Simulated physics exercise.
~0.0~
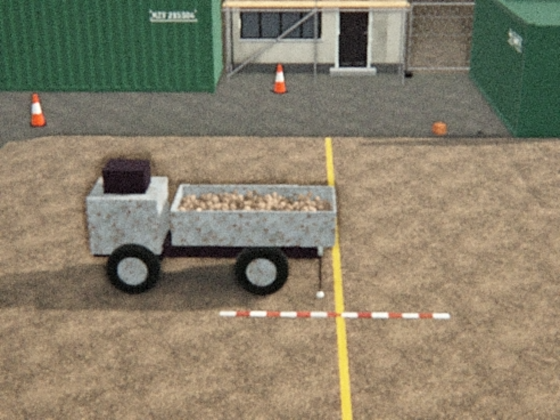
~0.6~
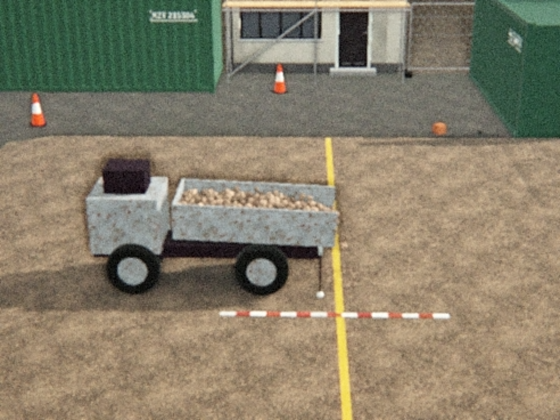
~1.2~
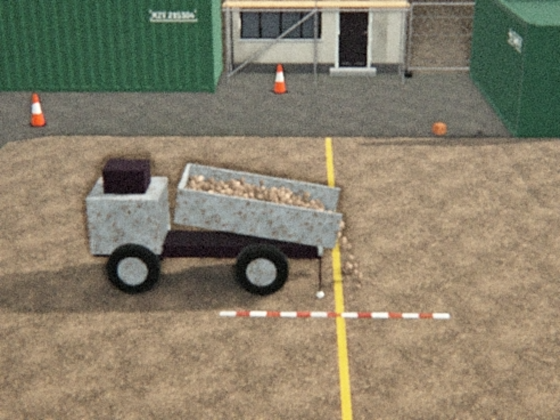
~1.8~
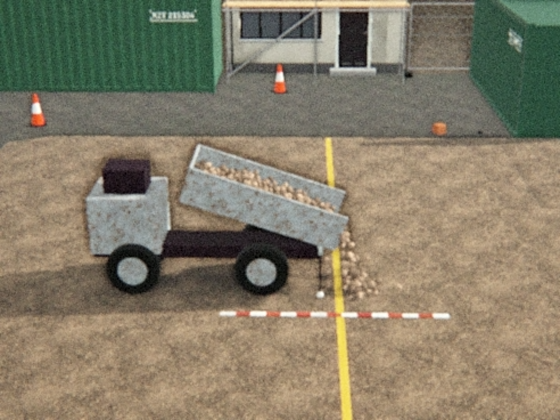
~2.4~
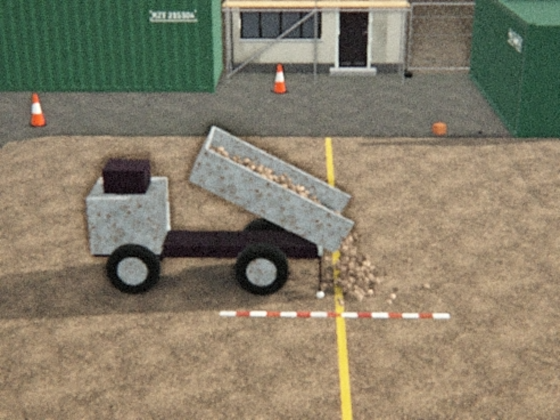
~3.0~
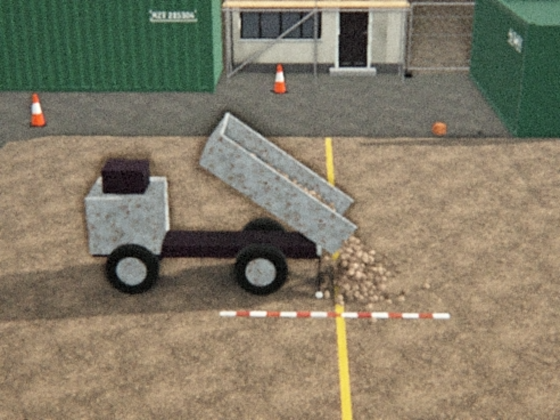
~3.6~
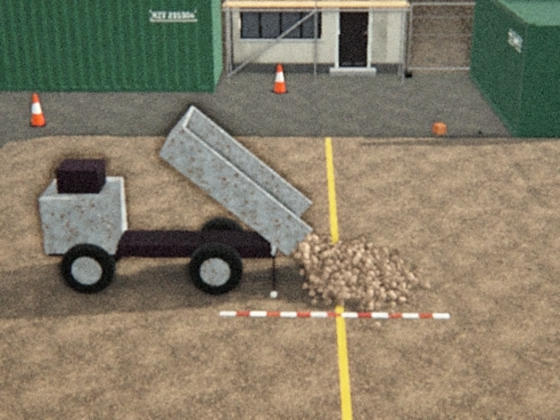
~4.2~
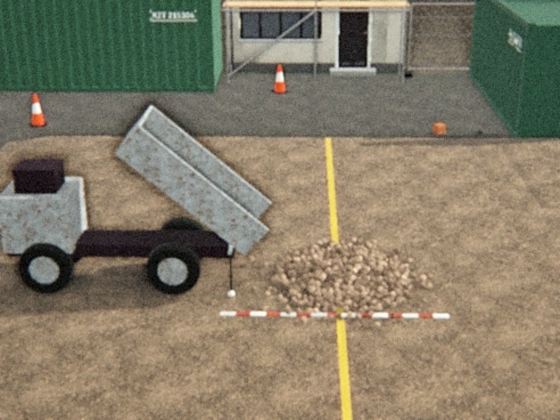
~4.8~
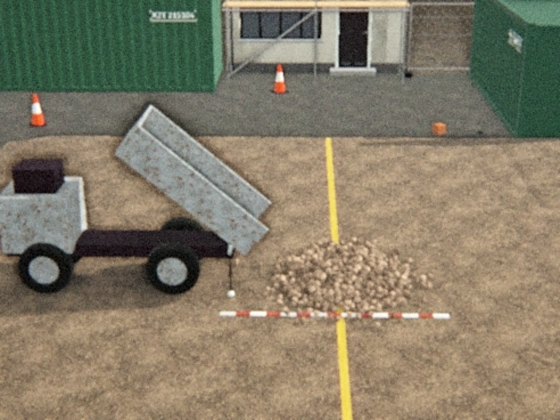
Tipper truck raising its grey body and pulling left, spilling crushed rock into a low heap lying across a yellow ground line.
